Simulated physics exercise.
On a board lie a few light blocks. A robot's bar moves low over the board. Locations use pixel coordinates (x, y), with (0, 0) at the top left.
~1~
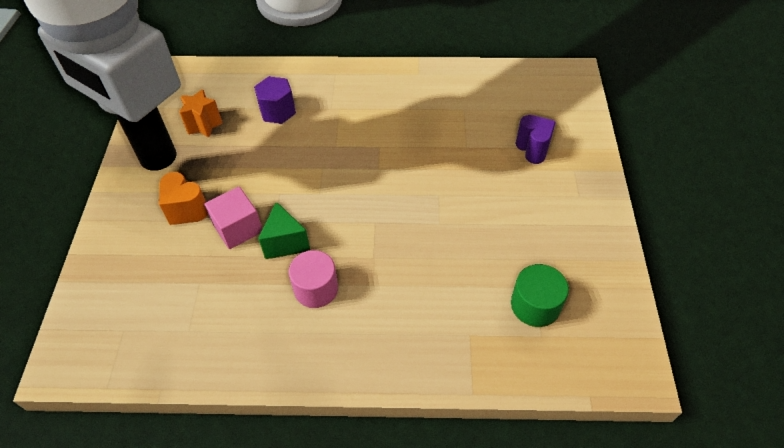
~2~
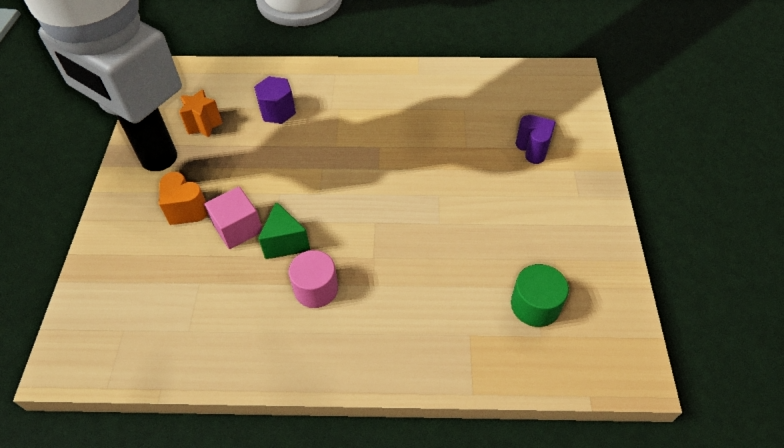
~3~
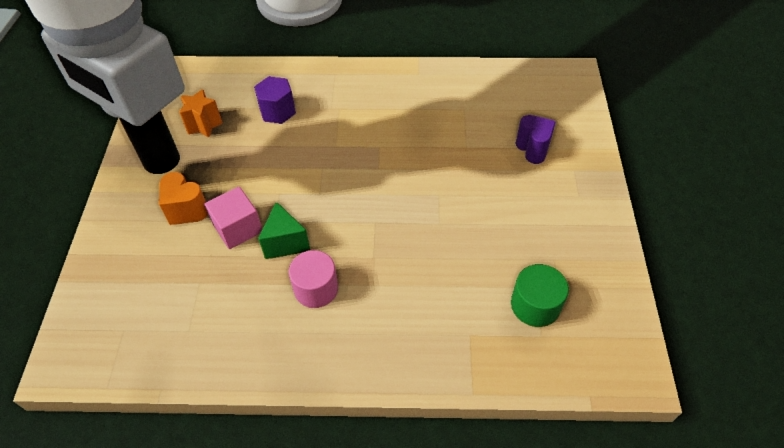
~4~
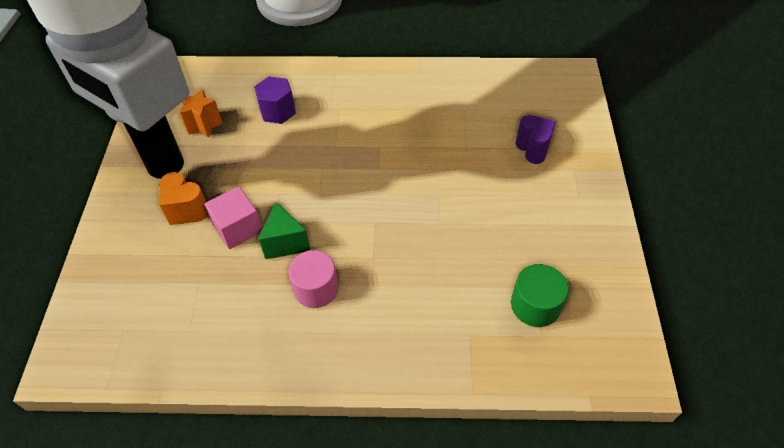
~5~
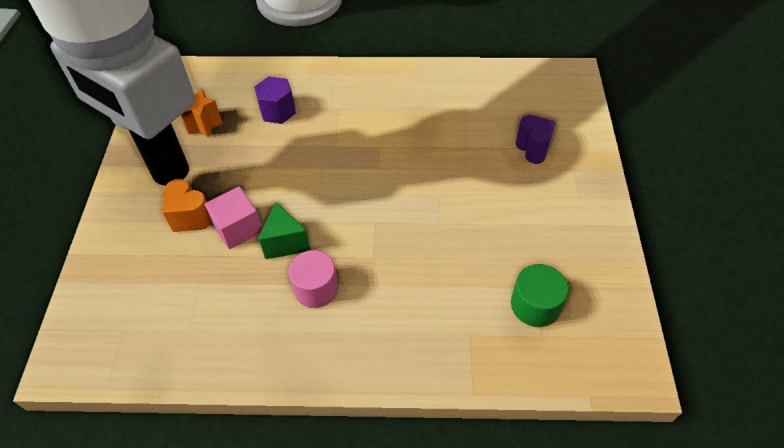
A robot arm over a wooden board of colored blocks eased its black bar slightly down and to the right, then nudged the orange heart a tiny bit while the other blocks stayed still.
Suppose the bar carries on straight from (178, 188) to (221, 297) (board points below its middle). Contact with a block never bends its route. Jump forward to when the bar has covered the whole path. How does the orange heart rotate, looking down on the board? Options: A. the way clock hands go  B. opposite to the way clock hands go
A - the way clock hands go.
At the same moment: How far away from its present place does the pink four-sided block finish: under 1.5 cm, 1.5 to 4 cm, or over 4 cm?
The block winds up 1.5 to 4 cm from where it is now.
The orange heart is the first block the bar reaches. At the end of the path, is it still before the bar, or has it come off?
It holds its place in front.
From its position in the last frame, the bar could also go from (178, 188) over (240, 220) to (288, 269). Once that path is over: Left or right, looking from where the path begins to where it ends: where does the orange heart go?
It goes right.
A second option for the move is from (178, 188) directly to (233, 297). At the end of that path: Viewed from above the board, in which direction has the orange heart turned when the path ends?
From above, the turn goes clockwise.
On the path given first. One third of the way, bar at (184, 206); orange heart at (187, 235); pink four-sided block at (236, 215), turned 45° anticlockwise.
Two thirds of the way, bar at (199, 243); orange heart at (196, 276), turned 20° clockwise; pink four-sided block at (238, 219), turned 60° anticlockwise.
At the end, bar at (214, 282); orange heart at (198, 320), turned 55° clockwise; pink four-sided block at (239, 220), turned 70° anticlockwise; green triangular block unmoved.
